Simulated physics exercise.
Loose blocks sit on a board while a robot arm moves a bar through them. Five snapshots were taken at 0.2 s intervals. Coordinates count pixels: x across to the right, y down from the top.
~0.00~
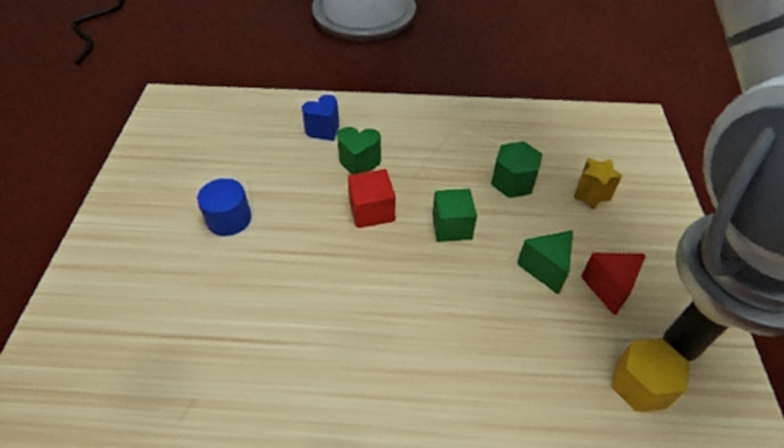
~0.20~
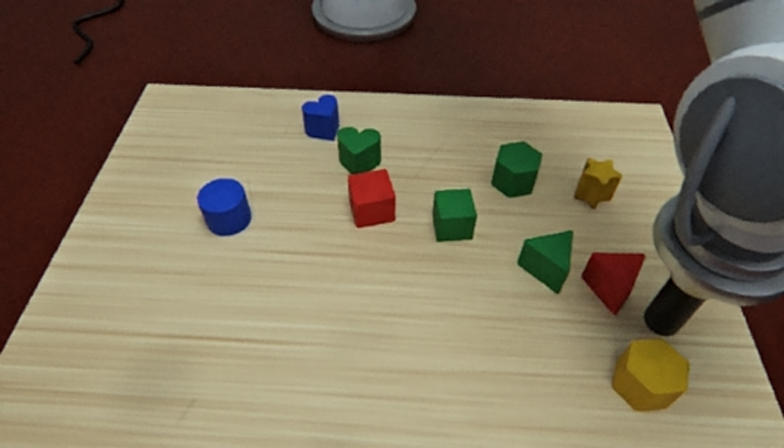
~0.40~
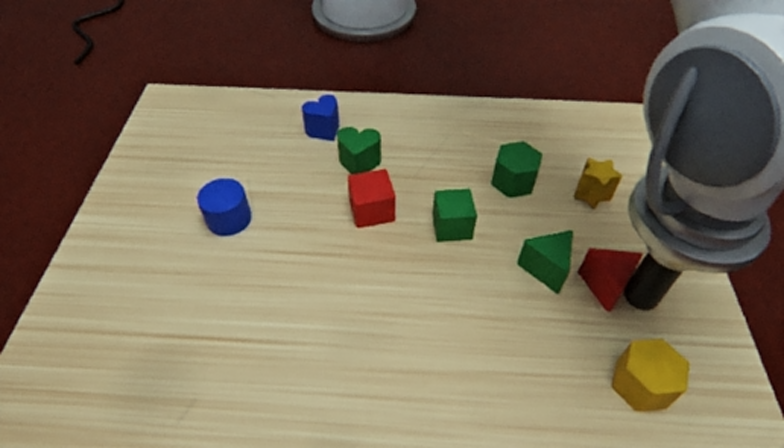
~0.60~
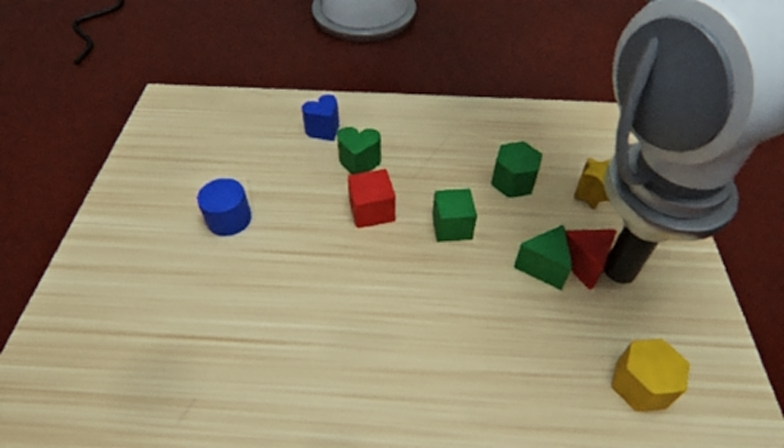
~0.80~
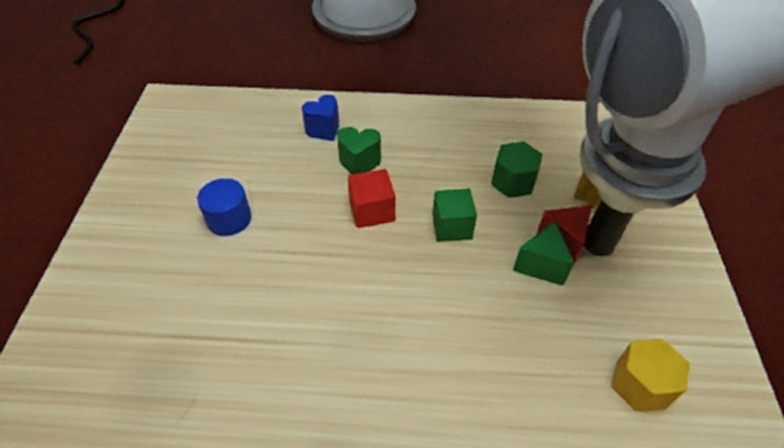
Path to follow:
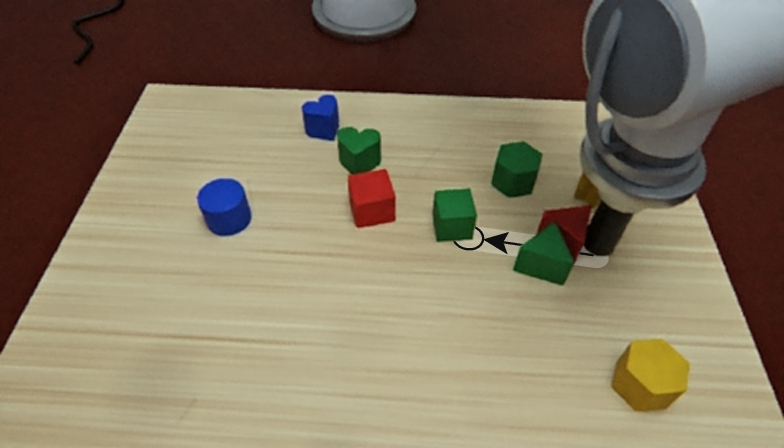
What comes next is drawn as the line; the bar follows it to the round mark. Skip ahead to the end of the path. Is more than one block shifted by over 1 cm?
I believe so.
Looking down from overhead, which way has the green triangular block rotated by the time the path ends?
Looking down, it rotates anti-clockwise.
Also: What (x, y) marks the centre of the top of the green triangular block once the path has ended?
Roughly at (523, 246).
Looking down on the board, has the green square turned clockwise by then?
Yes
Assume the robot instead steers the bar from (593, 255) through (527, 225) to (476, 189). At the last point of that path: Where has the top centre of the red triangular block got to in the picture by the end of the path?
It is at (452, 159).
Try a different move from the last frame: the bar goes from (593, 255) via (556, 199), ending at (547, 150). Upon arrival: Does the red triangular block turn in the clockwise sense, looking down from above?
Answer: No.
The line goes straight from (593, 255) to (468, 237).
On the path given first. One third of the way, bar at (553, 238); green triangular block at (539, 243), turned 35° anticlockwise; red triangular block at (536, 203), turned 15° clockwise.
Two thirds of the way, bar at (512, 232); green triangular block at (523, 246), turned 65° anticlockwise; red triangular block at (513, 196), turned 75° clockwise.
At the end, bar at (470, 226); green square at (441, 200), turned 25° clockwise; green hexagon unmoved; green triangular block at (523, 246), turned 70° anticlockwise; red triangular block at (512, 195), turned 80° clockwise.
